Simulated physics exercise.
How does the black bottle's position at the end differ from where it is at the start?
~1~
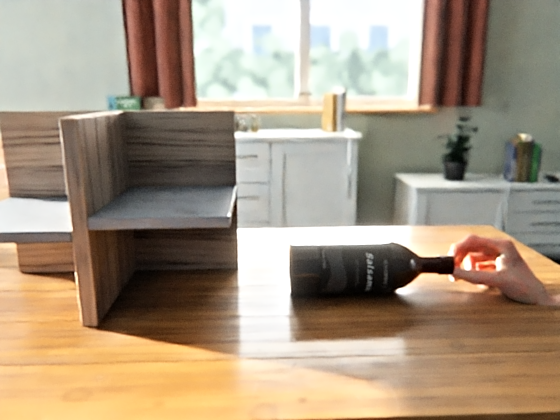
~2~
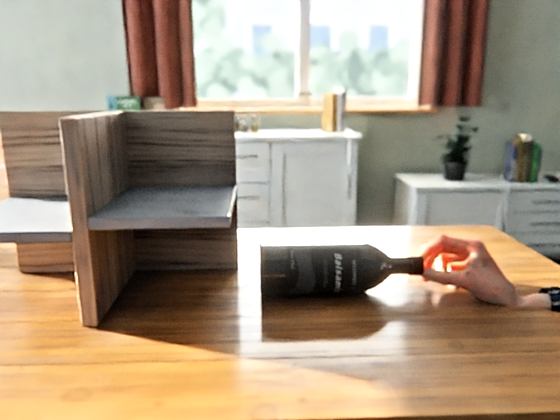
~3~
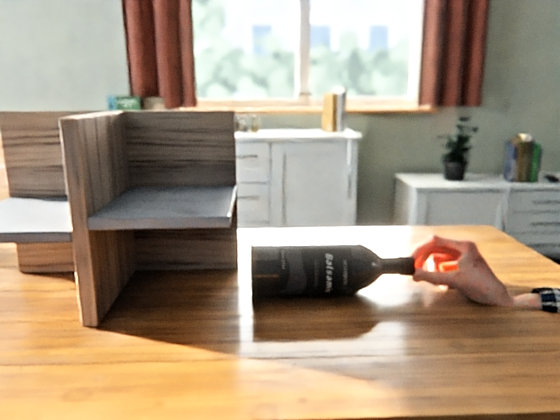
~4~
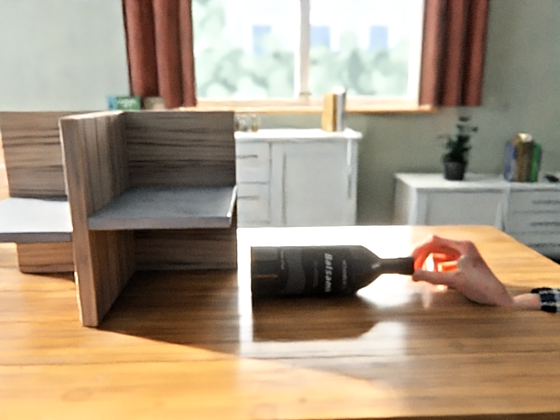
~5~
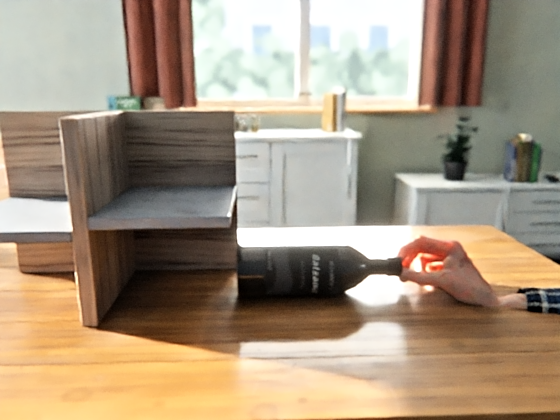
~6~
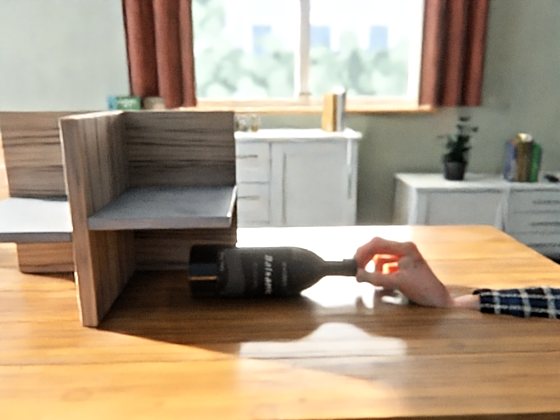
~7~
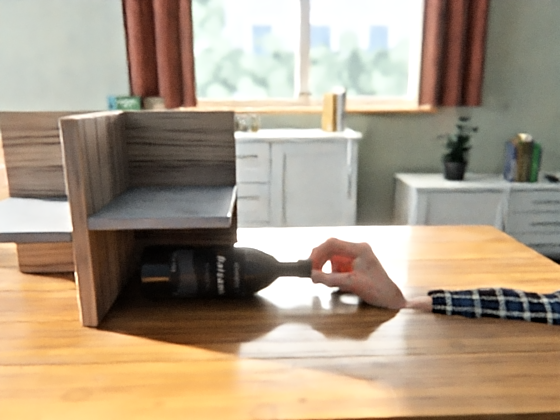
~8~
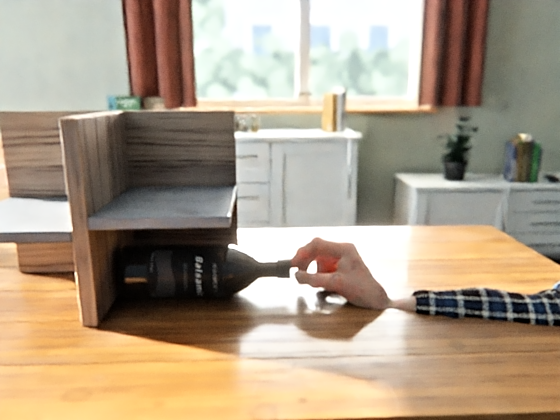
At the start the bottle lies out in the open on the table, to the right of the shelf unit. By the end it is farther left, with most of its body under the grey ledge and its neck sticking out to the right.
